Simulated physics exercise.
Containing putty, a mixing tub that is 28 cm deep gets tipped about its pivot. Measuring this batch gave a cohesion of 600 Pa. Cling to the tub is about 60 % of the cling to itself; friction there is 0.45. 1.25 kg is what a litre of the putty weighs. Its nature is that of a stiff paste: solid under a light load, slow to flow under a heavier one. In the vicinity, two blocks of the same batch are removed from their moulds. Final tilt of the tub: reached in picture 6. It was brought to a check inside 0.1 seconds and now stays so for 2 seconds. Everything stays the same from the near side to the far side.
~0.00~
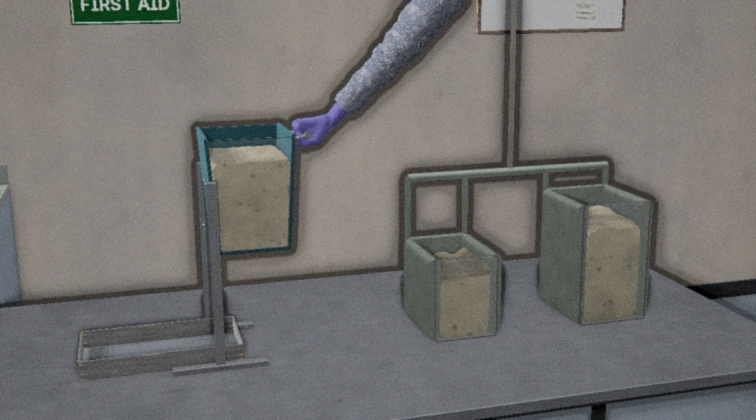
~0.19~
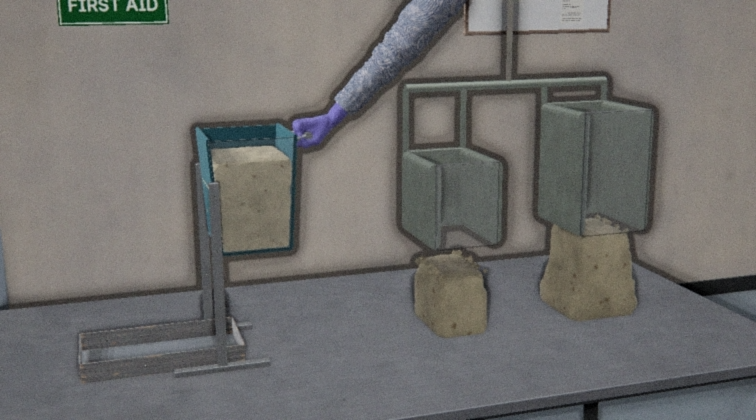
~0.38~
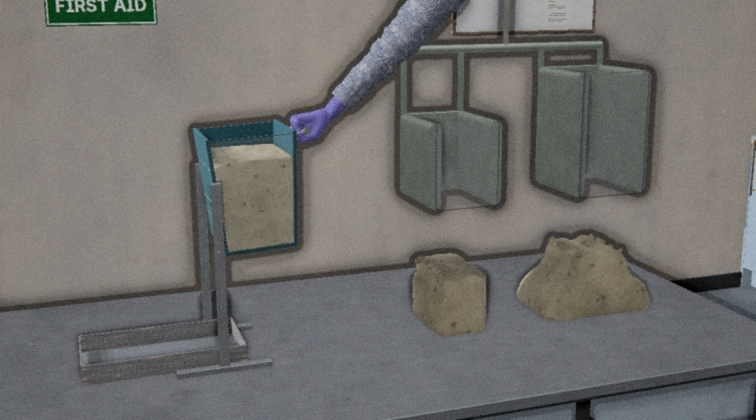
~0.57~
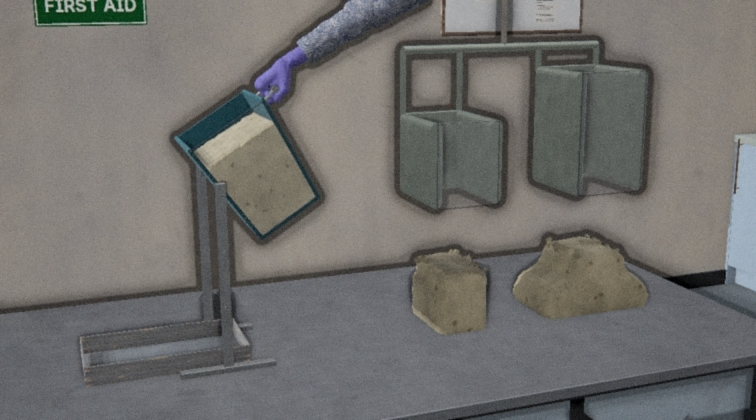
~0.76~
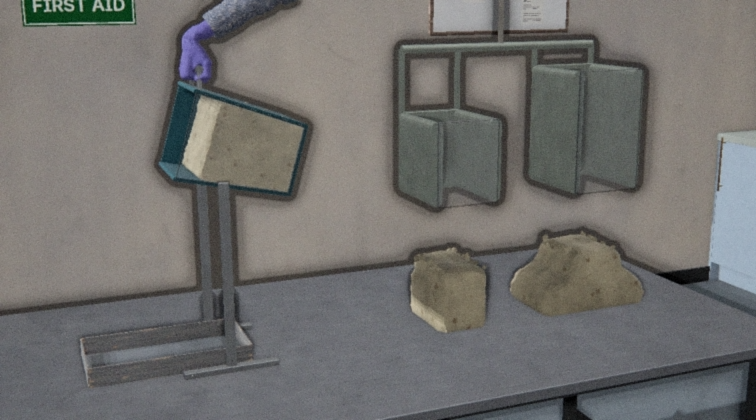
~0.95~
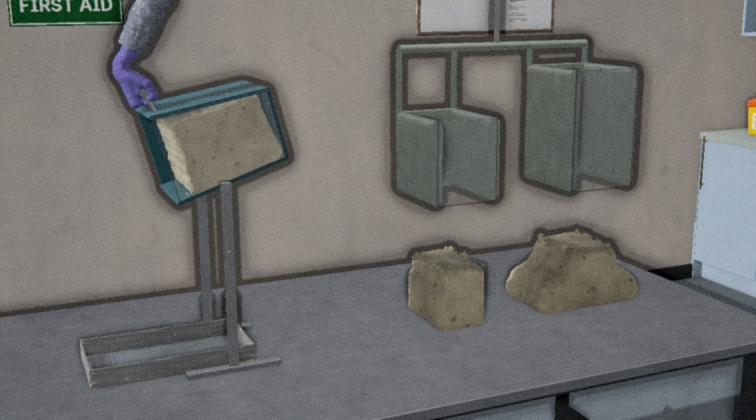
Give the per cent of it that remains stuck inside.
Some 0 per cent remains inside.
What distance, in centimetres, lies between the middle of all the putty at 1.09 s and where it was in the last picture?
Around 5 cm.
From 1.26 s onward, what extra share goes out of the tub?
It works out to some 55 per cent of the load.
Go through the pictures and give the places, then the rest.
The first picture shows handle-side rim at (292, 136), tilt 0 degrees; crest of the putty at (214, 163); block heights 18 cm, 29 cm (left to right).
The second picture shows handle-side rim at (293, 137), tilt 0 degrees; crest of the putty at (216, 163); block heights 18 cm, 26 cm (left to right).
The third picture shows handle-side rim at (292, 133), tilt 3 degrees; crest of the putty at (286, 157); block heights 18 cm, 19 cm (left to right).
The fourth picture shows handle-side rim at (261, 101), tilt 32 degrees; crest of the putty at (268, 126); block heights 18 cm, 18 cm (left to right).
The fifth picture shows handle-side rim at (195, 93), tilt 74 degrees; crest of the putty at (226, 105); block heights 18 cm, 18 cm (left to right).
The sixth picture shows handle-side rim at (152, 120), tilt 104 degrees; crest of the putty at (251, 97); block heights 18 cm, 18 cm (left to right).
After 1.09 s, the tub is at 105 degrees and holds 92 %.
After 1.26 s, the tub is at 105 degrees and holds 57 %.
After 1.43 s, the tub is at 105 degrees and holds 23 %.
After 1.60 s, the tub is at 105 degrees and holds 0 %.
After 2.95 s, the tub is at 105 degrees and holds 0 %.
